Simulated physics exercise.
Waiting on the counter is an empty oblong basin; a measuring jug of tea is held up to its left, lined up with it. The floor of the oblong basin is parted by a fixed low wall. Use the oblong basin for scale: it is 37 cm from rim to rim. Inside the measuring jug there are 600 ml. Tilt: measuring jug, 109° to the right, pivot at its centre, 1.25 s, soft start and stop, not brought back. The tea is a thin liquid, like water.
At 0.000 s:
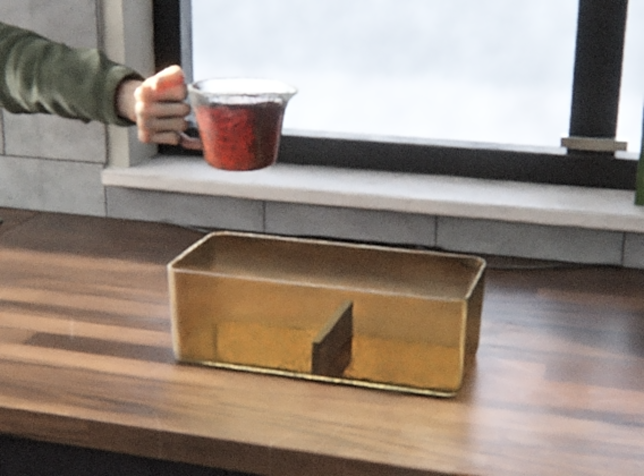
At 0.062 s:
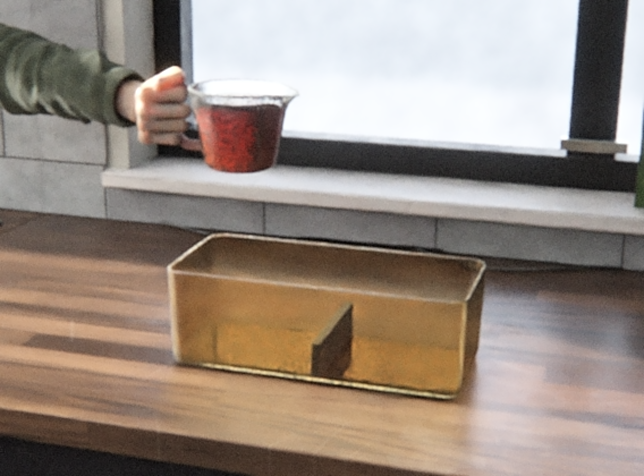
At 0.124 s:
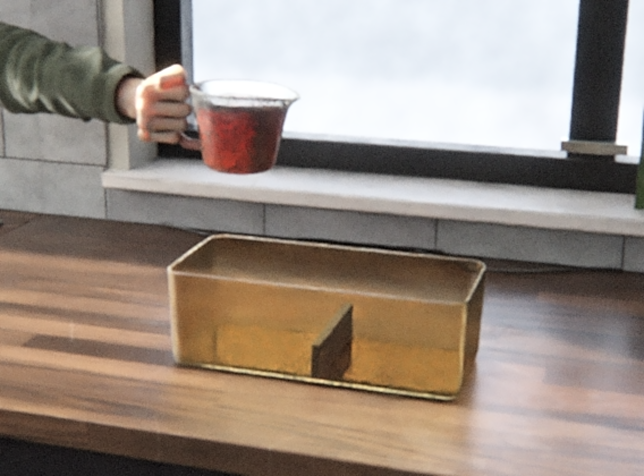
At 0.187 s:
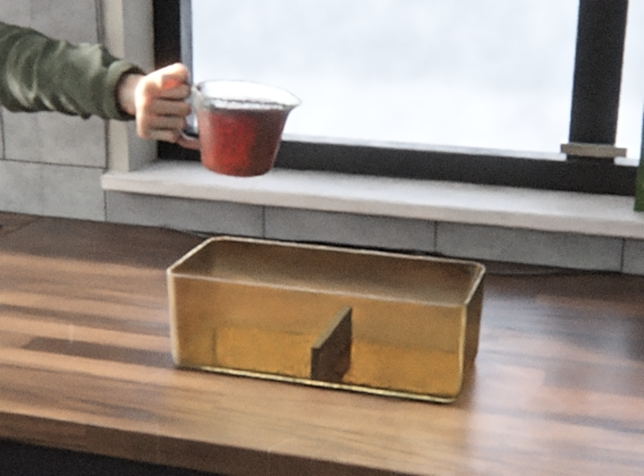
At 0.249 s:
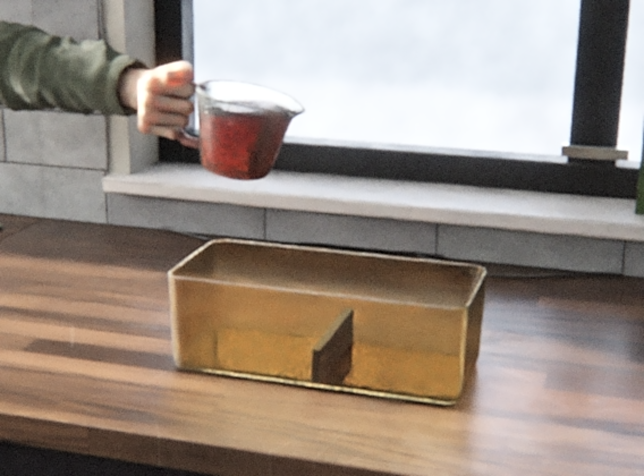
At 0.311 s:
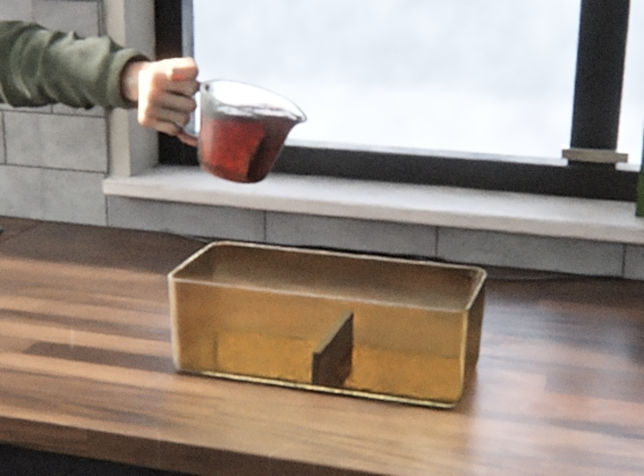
At first, a hand in a green sleeve holds a clear measuring jug of reddish-brown tea upright, above and to the left of an empty, amber oblong basin on a wooden counter. The hand then tilts the jug slowly to the right, its pouring edge dipping slightly, while the basin stays still.
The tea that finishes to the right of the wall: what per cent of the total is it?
It is about 76 per cent of the total.
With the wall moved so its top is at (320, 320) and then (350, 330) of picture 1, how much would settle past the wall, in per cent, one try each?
Respectively 85 and 60 %.
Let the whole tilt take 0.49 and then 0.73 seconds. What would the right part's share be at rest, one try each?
It comes to 45 per cent, and then 60 per cent.
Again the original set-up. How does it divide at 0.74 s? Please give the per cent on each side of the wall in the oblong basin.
About 0 left, 18 right.
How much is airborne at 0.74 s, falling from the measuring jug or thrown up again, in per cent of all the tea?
At that moment, about 28 percent.
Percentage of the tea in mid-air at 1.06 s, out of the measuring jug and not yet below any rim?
About 10 per cent.
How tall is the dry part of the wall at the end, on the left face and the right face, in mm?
Left about 40 mm, right about 26 mm.
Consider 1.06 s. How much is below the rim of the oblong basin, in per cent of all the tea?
About 84 per cent.
By 0.74 s the tilt is 70° and 55 per cent is still to pour, 0 is left of the wall and 17 right of it.
By 1.06 s the tilt is 103° and 6 per cent is still to pour, 11 is left of the wall and 73 right of it.
By 1.39 s the tilt is 109° and 0 per cent is still to pour, 23 is left of the wall and 76 right of it.
By 1.75 s the tilt is 109° and 0 per cent is still to pour, 23 is left of the wall and 76 right of it.
At rest 23 per cent lies left of the wall, 76 right of it and 1 outside.
